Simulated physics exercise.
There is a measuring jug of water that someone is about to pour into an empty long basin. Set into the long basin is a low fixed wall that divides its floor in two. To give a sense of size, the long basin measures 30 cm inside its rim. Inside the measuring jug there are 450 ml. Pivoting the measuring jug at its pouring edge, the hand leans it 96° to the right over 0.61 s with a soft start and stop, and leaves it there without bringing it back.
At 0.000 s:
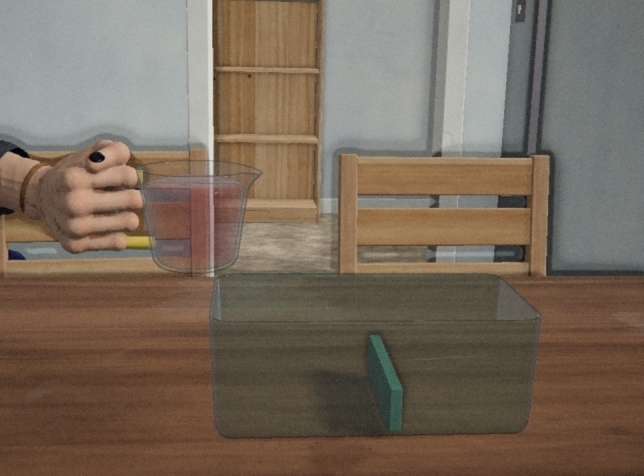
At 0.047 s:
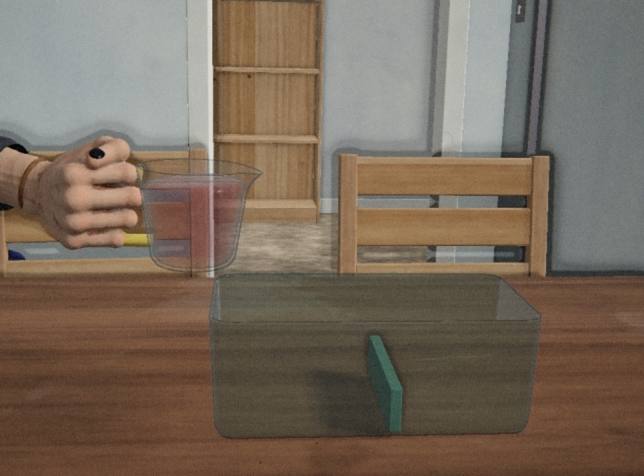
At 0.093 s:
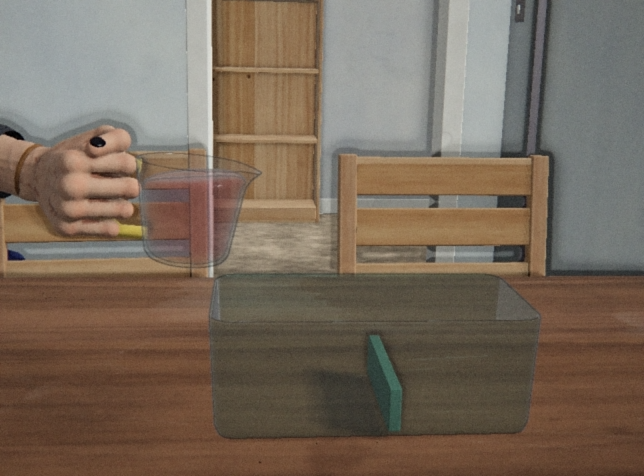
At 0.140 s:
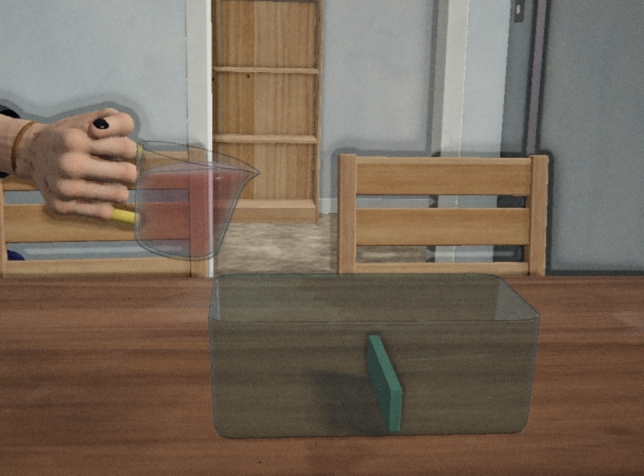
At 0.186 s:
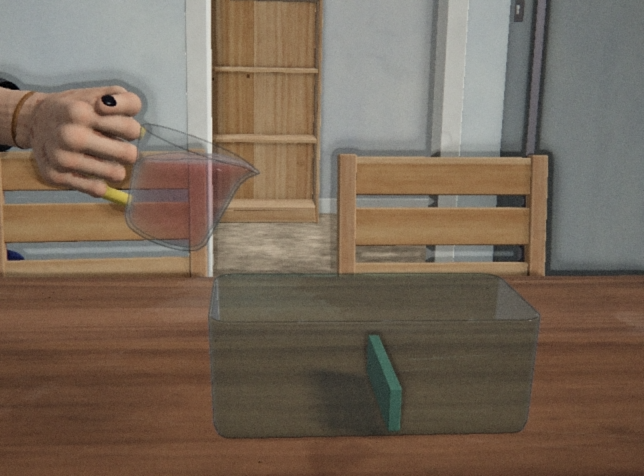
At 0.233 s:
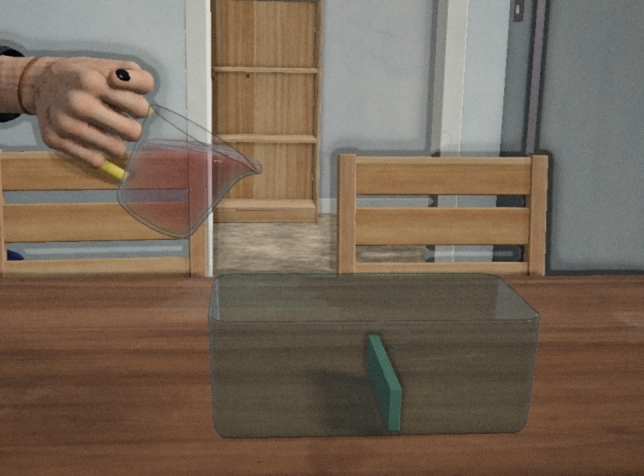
At a wooden table, a hand held a clear measuring jug of reddish liquid above and left of a long see-through basin with a green divider, then gradually leaned the jug to the right.
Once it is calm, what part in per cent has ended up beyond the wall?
About 12 per cent ends up there.
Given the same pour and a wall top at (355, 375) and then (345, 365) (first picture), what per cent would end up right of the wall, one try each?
One try each: Around 70 percent and then around 80 percent.
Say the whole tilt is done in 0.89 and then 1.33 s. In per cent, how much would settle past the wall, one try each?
Respectively 5 and 5 %.
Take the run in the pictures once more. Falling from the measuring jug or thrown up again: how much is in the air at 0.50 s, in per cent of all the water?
Near 38 per cent of it all.
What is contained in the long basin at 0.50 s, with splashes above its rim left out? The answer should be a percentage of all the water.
Roughly 7 percent.
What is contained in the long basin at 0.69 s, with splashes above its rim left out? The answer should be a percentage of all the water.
Value: Approx. 62 %.
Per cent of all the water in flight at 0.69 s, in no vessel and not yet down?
Estimate: About 30 in a hundred.
By 0.50 s the tilt is 88° and 56 per cent is still to pour, 7 is left of the wall and 0 right of it.
By 0.69 s the tilt is 96° and 9 per cent is still to pour, 56 is left of the wall and 5 right of it.
By 0.89 s the tilt is 96° and 1 per cent is still to pour, 80 is left of the wall and 12 right of it.
By 1.11 s the tilt is 96° and 0 per cent is still to pour, 84 is left of the wall and 12 right of it.
At rest 84 per cent lies left of the wall, 12 right of it and 3 outside.
